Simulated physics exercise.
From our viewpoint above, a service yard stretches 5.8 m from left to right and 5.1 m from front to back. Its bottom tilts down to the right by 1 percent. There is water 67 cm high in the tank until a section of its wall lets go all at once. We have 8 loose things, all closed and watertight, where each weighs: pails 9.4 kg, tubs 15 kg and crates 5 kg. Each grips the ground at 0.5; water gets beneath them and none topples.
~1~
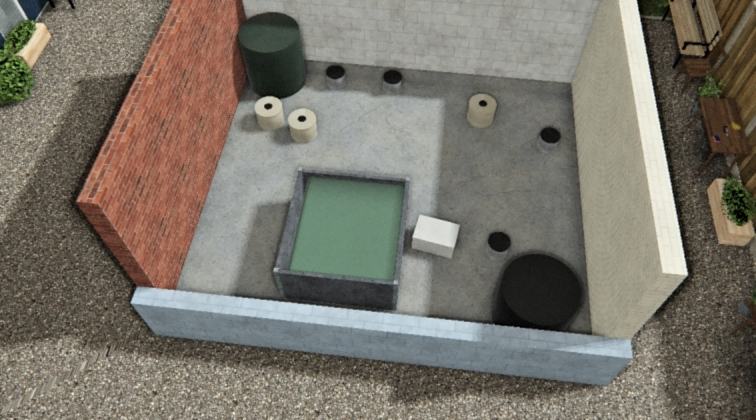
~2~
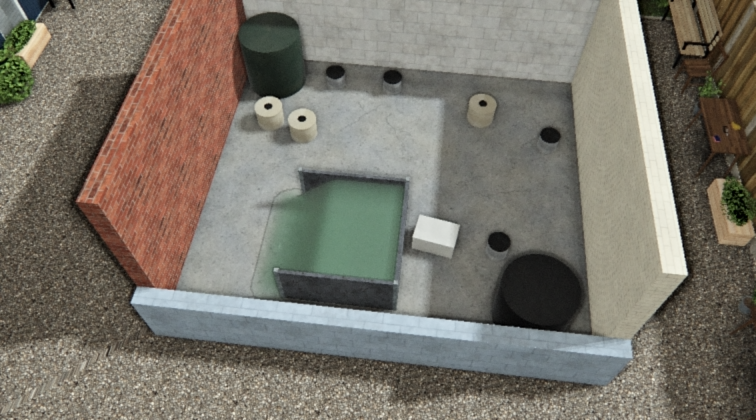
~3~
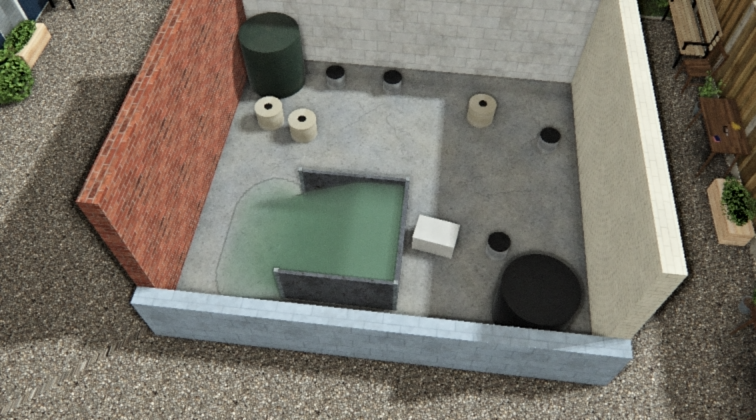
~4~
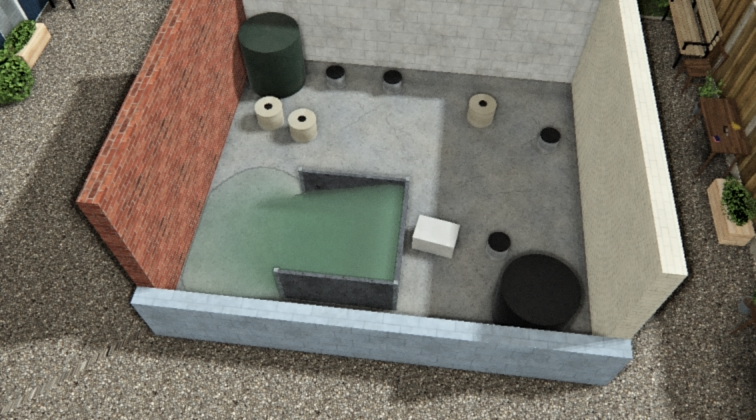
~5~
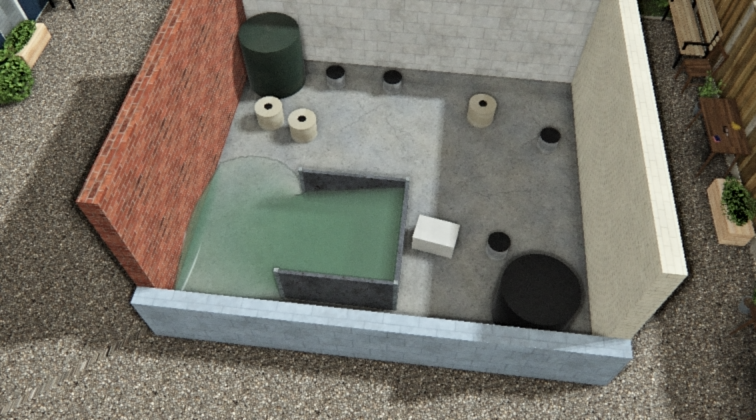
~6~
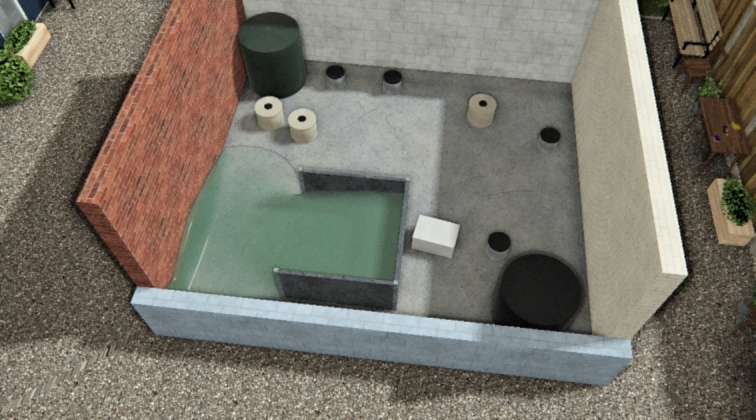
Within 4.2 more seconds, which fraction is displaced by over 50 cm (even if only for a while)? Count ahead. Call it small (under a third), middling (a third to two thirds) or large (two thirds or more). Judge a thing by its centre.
Middling, a third to two thirds.
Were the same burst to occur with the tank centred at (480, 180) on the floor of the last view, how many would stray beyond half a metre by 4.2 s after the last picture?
3.
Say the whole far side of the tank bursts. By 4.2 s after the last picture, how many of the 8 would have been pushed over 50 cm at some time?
You'd get 6 in that case.
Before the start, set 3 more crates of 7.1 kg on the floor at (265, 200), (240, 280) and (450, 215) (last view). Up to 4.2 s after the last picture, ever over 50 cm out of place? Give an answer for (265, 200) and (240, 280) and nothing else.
Above, above.
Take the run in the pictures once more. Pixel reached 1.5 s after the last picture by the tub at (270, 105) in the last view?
About pixel (321, 88).
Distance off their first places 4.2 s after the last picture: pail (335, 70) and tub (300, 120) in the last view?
In turn: 300 cm, 200 cm.
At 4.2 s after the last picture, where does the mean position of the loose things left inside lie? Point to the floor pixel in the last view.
Mean position: Approximately (479, 144).
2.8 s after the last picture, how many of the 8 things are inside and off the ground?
1.
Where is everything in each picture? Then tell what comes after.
A pail at (335, 71) rests on the ground; a tub at (268, 107), on the bottom; 2.4 m2 under water; 0 of 8 have shifted, in the first picture.
A pail at (335, 71), on the bottom; a tub at (268, 107) rests on the ground; 3.4 m2 under water; 0 of 8 have shifted, in the second picture.
A pail at (335, 71), on the bottom; a tub at (268, 107), on the bottom; 4.5 m2 under water; 0 of 8 have shifted, in the third picture.
A pail at (335, 71), on the bottom; a tub at (268, 107), on the bottom; water covers 5.9 m2; 0 of 8 have shifted, in the fourth picture.
A pail at (335, 71) rests on the ground; a tub at (268, 107), on the bottom; water covers 6.4 m2; 0 of 8 have shifted, in the fifth picture.
A pail at (335, 71), on the bottom; a tub at (268, 107), on the bottom; water covers 6.6 m2; 0 of 8 have shifted, in the sixth picture.
Then, 0.4 s after the last picture 0 of 8 are over 50 cm from their spots; 0 afloat.
Then, 1.5 s after the last picture 1 of 8 are over 50 cm from their spots; 0 afloat.
Then, 2.8 s after the last picture 3 of 8 are over 50 cm from their spots; 1 afloat.
Then, 4.2 s after the last picture 4 of 8 are over 50 cm from their spots, and 4 have been at some point; 0 afloat.
